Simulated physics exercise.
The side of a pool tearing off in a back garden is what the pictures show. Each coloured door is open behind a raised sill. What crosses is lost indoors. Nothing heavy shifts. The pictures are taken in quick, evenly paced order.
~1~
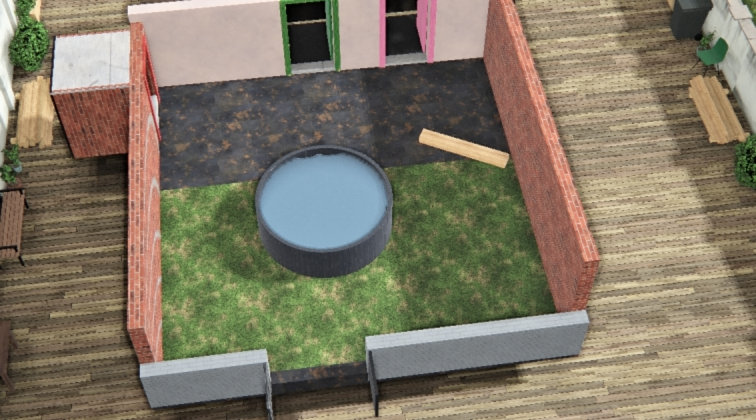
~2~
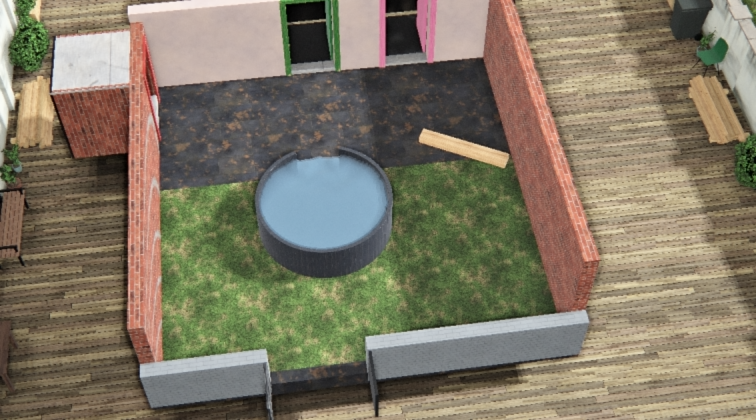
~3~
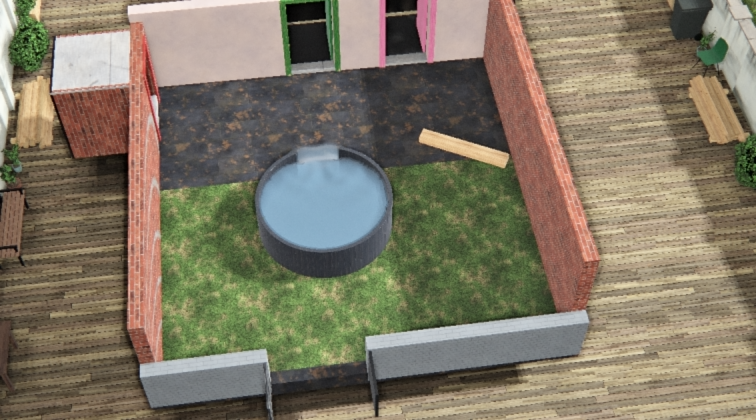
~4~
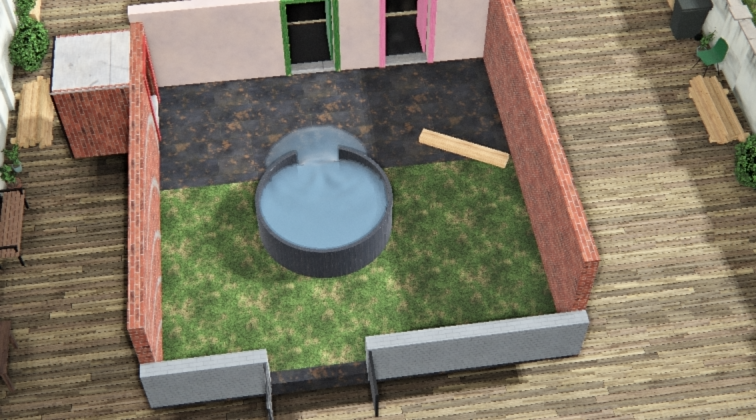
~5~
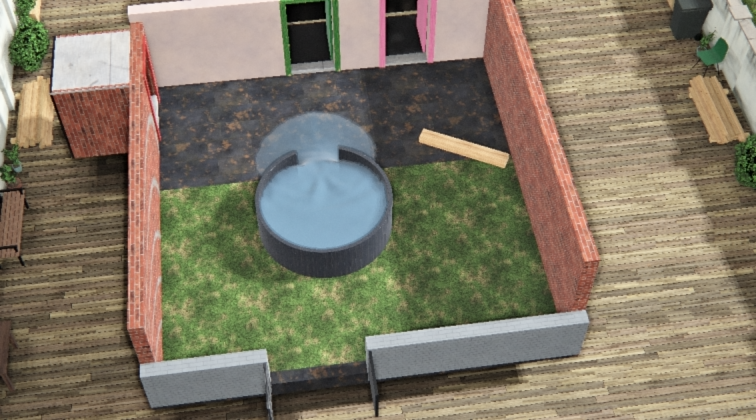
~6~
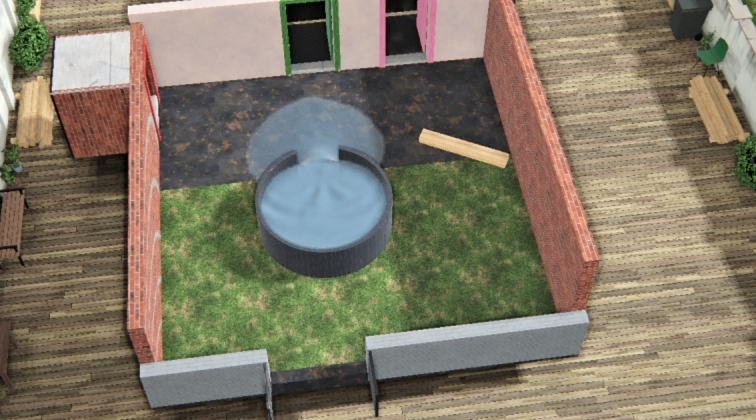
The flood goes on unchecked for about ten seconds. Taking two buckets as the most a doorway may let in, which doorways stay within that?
Outcome: The red door will respect the limit; the pink door will break the limit; the green door will break the limit.
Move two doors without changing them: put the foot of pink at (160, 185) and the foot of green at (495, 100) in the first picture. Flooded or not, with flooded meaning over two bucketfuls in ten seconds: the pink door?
For the pink door, it remains below.
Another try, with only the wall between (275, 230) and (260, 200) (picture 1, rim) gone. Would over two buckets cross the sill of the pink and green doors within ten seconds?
The pink door misses the threshold, while the green door misses the threshold.
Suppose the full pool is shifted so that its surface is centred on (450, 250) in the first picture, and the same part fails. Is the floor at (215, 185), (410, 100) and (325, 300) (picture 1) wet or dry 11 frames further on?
Going through the three places: Out of reach, in the spill, out of reach.
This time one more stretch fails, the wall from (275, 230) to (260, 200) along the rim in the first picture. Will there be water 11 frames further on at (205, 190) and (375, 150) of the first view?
Respectively: Drenched and parched.
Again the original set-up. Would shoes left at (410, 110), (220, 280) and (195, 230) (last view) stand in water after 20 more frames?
Point 1: Drenched; point 2: Not wet; point 3: Not wet.
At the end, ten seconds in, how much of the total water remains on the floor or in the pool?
I reckon around 86 in a hundred.
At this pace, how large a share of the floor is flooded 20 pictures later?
The answer is around 35 per cent.
A moment on, water covers 25 % of the floor; the red door not reached, the pink door not reached, the green door under two buckets in.
Next, water covers 30 % of the floor; the red door wet at the sill, nothing in, the pink door under two buckets in, the green door far over two buckets in.
Then, water covers 35 % of the floor; the red door wet at the sill, nothing in, the pink door over two buckets in, the green door far over two buckets in.
Later, water covers 55 % of the floor; the red door wet at the sill, nothing in, the pink door over two buckets in, the green door far over two buckets in.
In the end, water covers 80 % of the floor; the red door wet at the sill, nothing in, the pink door over two buckets in, the green door far over two buckets in.
